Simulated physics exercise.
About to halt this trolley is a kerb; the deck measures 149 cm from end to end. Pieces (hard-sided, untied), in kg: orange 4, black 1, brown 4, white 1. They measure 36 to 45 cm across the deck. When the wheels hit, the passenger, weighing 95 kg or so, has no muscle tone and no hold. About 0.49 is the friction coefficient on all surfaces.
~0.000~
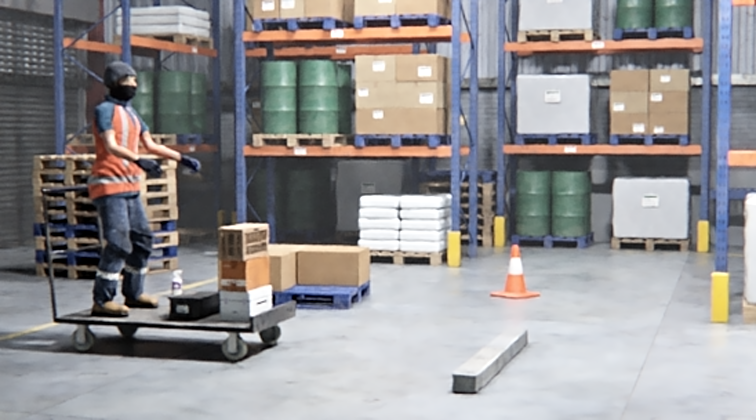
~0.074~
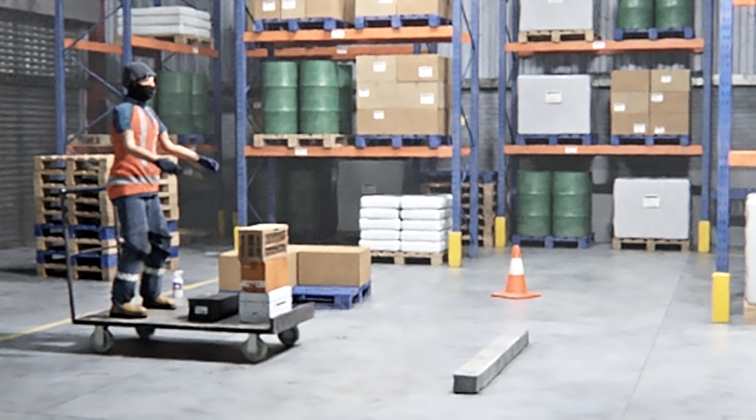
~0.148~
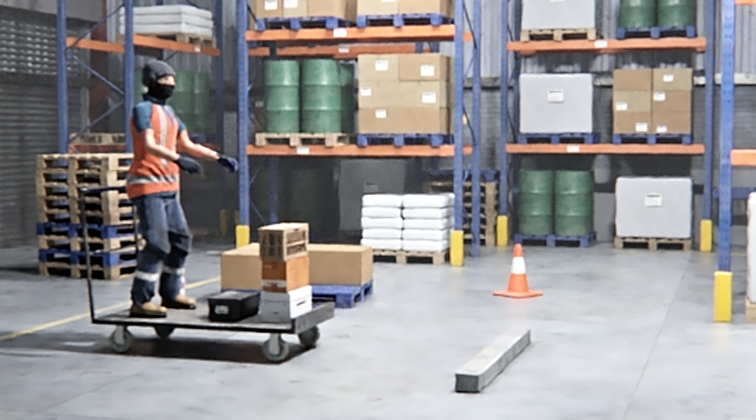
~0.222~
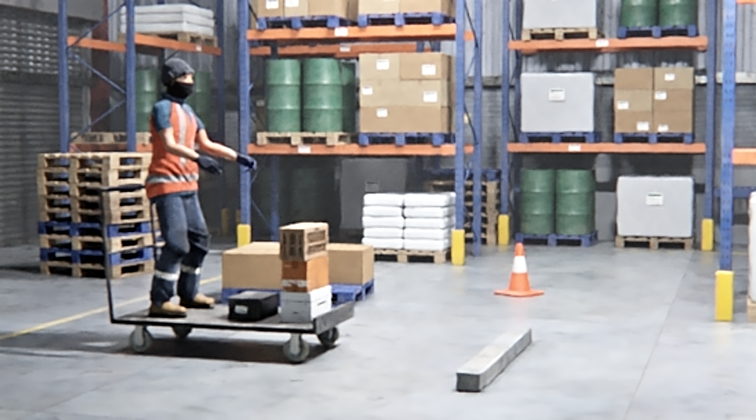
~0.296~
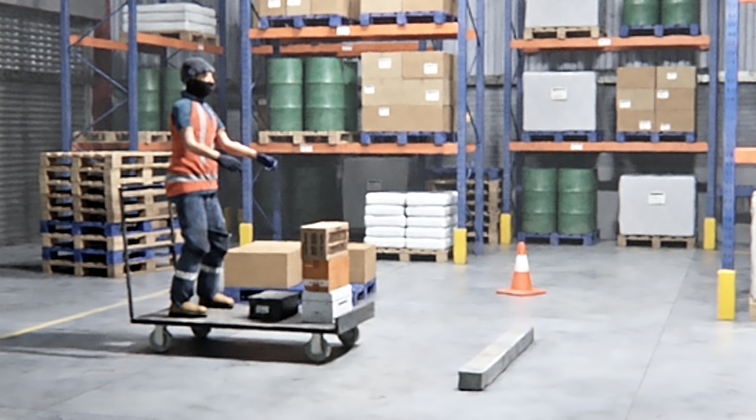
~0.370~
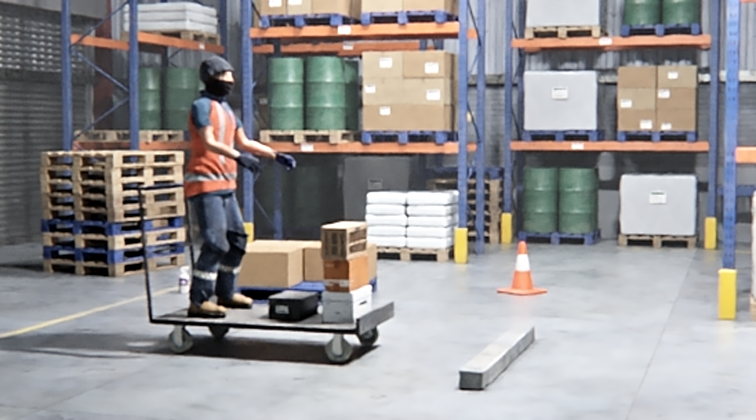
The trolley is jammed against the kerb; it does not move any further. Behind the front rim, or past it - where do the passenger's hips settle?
The passenger's hips settle behind the front rim.
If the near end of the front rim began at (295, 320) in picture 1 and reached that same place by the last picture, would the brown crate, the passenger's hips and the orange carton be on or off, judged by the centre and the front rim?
Outcome: Brown lost; hips kept; orange lost.
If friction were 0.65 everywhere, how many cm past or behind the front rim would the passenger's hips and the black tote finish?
Result - hips: 30 behind; black: 40 behind.
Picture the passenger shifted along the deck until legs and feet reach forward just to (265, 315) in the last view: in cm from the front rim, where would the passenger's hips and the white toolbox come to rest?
In that case the hips land 0 cm beyond the rim and the white one 20 cm behind.
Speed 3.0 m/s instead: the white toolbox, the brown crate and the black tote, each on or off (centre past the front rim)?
Lab note: White - remains loaded, brown - leaves the load, black - remains loaded.
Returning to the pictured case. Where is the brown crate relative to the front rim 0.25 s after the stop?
About 20 cm past the rim.
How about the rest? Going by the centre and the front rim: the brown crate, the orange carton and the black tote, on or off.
Final: Brown gone, orange gone, black secure.
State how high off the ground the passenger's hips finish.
The hips settle roughly 55 cm above the ground.
The wheels strike at 0.83 s.
After 1.38 s the passenger's hips are 69 cm behind the rim, near (403, 253) in the last picture's view.
After 1.83 s the passenger's hips are 26 cm behind the rim, near (464, 275) in the last picture's view.
At rest, 3.6 s, past the rim, orange carton and brown crate; behind it, black tote, white toolbox and the passenger's hips.
